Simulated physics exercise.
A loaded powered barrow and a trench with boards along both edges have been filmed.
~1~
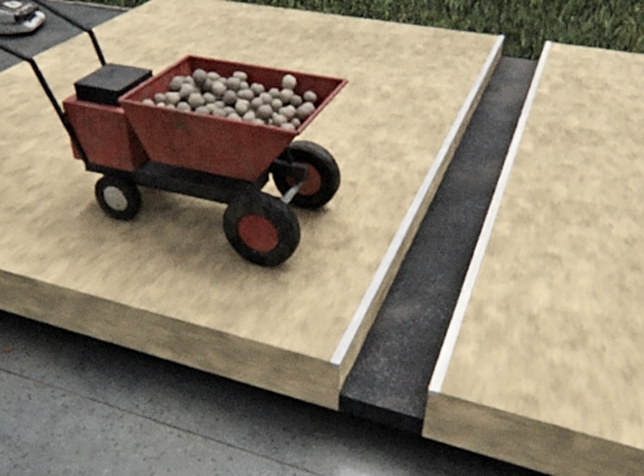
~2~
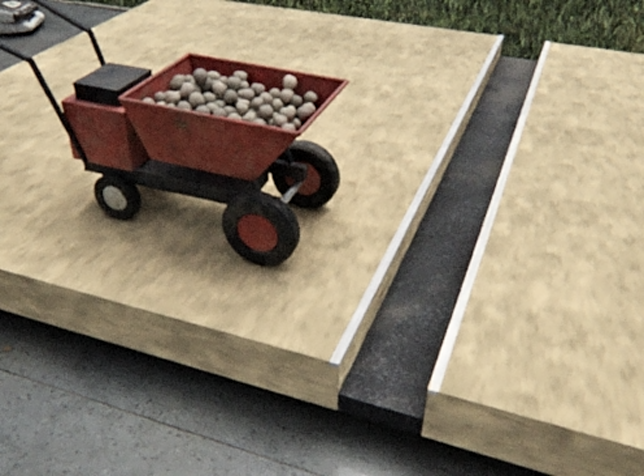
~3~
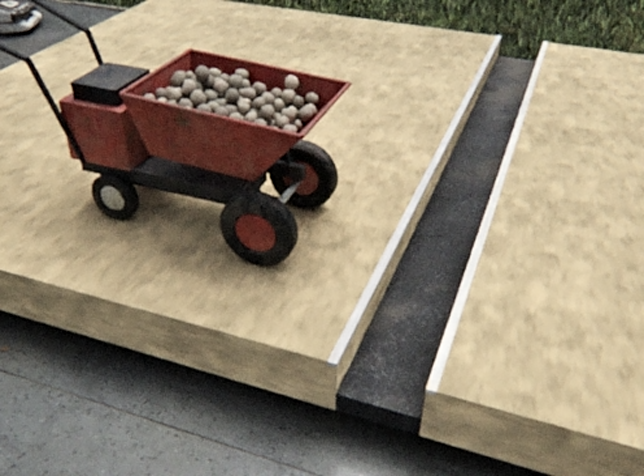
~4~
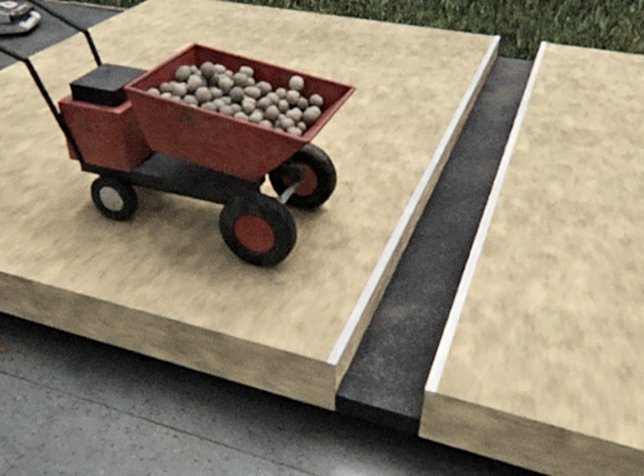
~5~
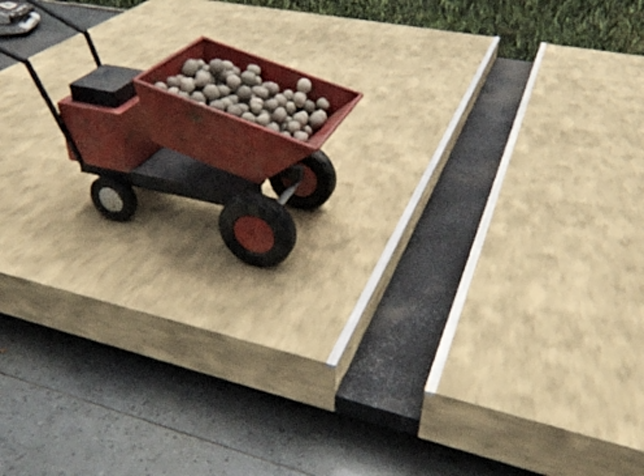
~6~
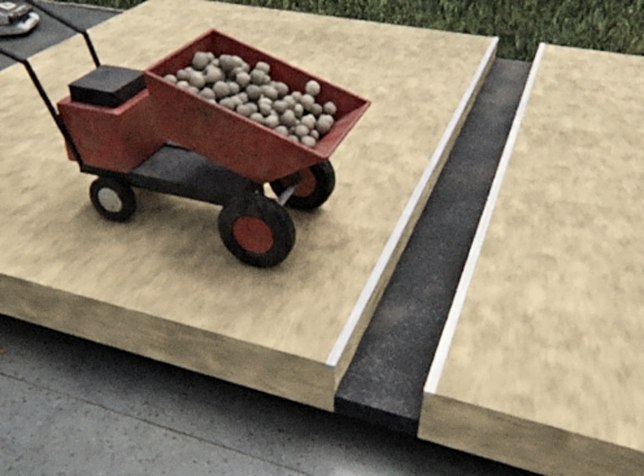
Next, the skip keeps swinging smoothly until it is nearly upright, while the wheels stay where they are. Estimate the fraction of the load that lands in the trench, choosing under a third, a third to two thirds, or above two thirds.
Honestly, the trench gets beyond two-thirds of the load.
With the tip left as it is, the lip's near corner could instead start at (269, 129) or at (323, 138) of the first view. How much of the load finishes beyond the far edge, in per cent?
About 0 % and about 20 %.
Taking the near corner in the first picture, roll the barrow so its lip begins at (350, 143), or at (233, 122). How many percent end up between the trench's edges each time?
The share would be near 40 percent, and then near 40 percent.
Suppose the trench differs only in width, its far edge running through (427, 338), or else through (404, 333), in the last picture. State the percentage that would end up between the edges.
The first case gives close to 80 per cent and the second close to 50 per cent.
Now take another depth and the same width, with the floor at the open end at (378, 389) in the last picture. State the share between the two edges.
The share would be around 60 per cent.
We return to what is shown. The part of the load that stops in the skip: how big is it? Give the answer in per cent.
10 in a hundred, roughly.
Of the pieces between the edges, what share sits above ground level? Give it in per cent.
20 per cent, near enough.
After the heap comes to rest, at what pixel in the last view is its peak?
In the last picture, the peak is close to (419, 257).
Soon, skip tipped steeply; all in the skip.
A while on, skip tipped right over; most in the skip; about a quarter in or heaped over the trench; a stray few falling.
Towards the end, skip tipped right over; about a quarter in the skip; most in or heaped over the trench; a stray few beyond it.
Finally, skip tipped right over; a small part in the skip; most in or heaped over the trench; a stray few beyond it.
